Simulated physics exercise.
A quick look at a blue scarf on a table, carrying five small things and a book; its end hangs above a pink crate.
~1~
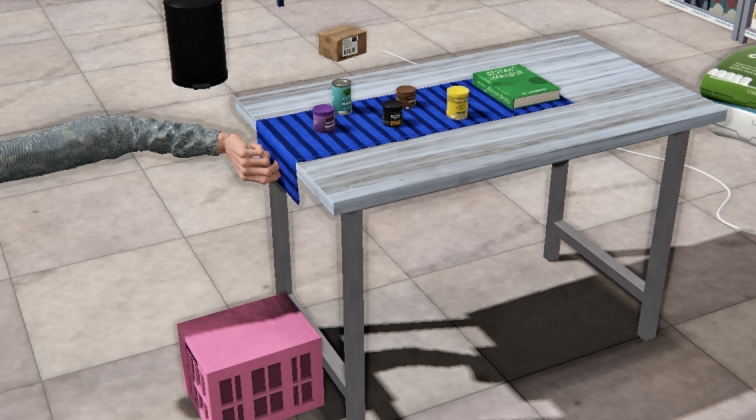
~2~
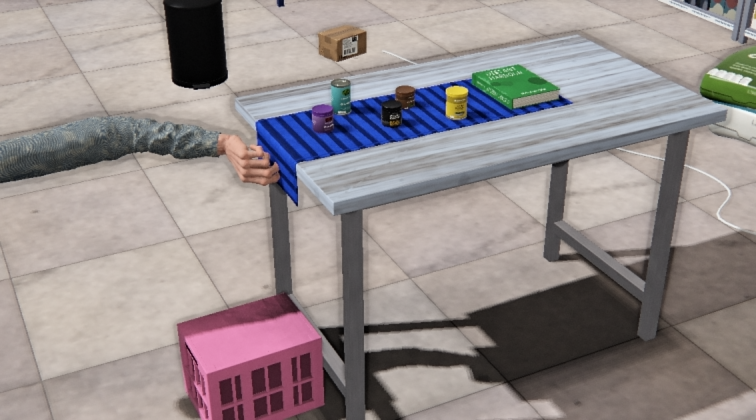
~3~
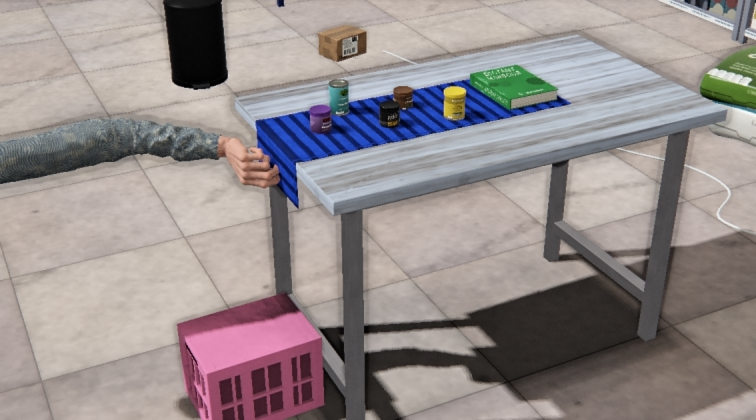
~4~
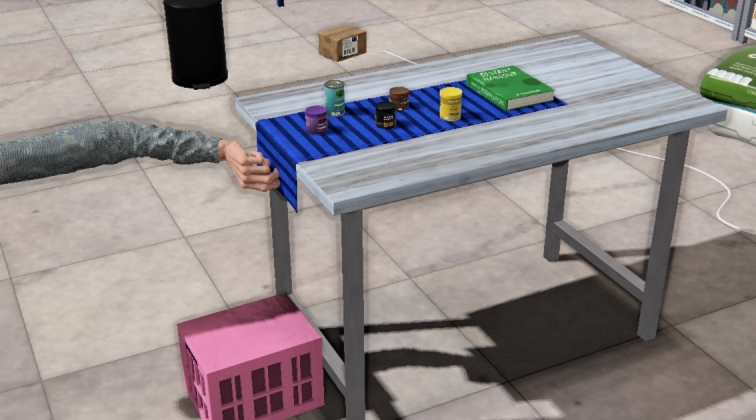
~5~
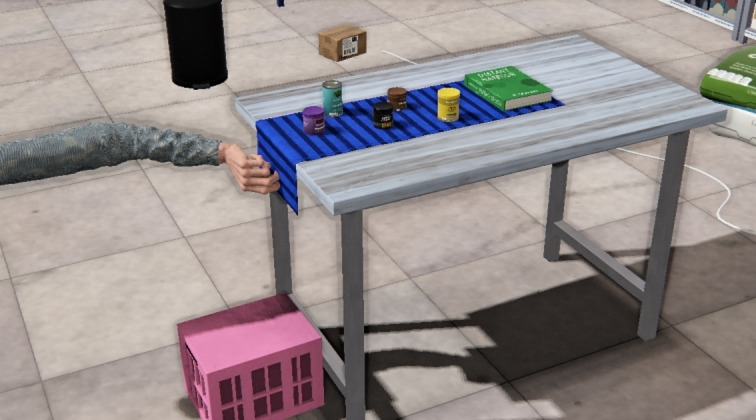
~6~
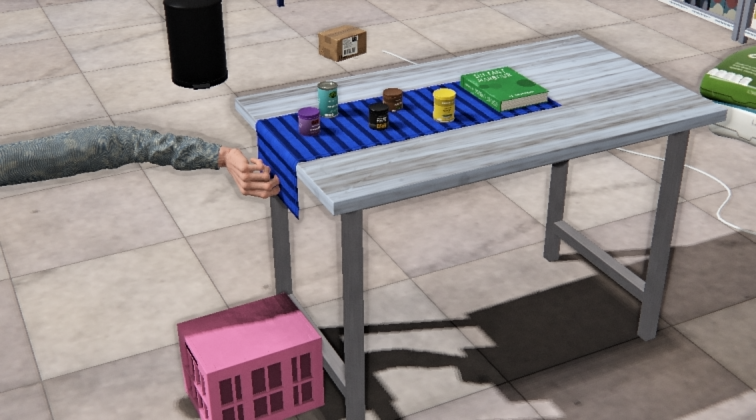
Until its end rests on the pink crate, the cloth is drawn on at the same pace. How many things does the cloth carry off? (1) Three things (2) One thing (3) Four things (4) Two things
(3) Four things.
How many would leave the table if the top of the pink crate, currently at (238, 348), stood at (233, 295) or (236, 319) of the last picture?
First case 2, second case 3.
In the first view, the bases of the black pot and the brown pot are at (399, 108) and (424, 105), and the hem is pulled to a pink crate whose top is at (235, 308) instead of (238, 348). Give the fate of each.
The black pot? Safe. The brown pot? Safe.
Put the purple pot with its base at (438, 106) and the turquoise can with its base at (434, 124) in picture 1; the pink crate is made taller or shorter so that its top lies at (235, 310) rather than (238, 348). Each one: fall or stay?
The purple pot? Safe. The turquoise can? Safe.
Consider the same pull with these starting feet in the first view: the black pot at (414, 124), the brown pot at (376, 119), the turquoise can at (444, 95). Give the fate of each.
The black pot tumbles off, the brown pot is carried off, the turquoise can stays on.
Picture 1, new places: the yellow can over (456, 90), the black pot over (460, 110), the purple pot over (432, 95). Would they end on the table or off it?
As for the yellow can, it stays where it is; the black pot stays where it is; the purple pot stays where it is.
Soon after, hem near (279, 250); purple pot gone.
After that, hem near (280, 303); purple pot, turquoise can and black pot gone.
In the end, hem on the crate; purple pot, turquoise can, black pot and brown pot gone. The table loses four.
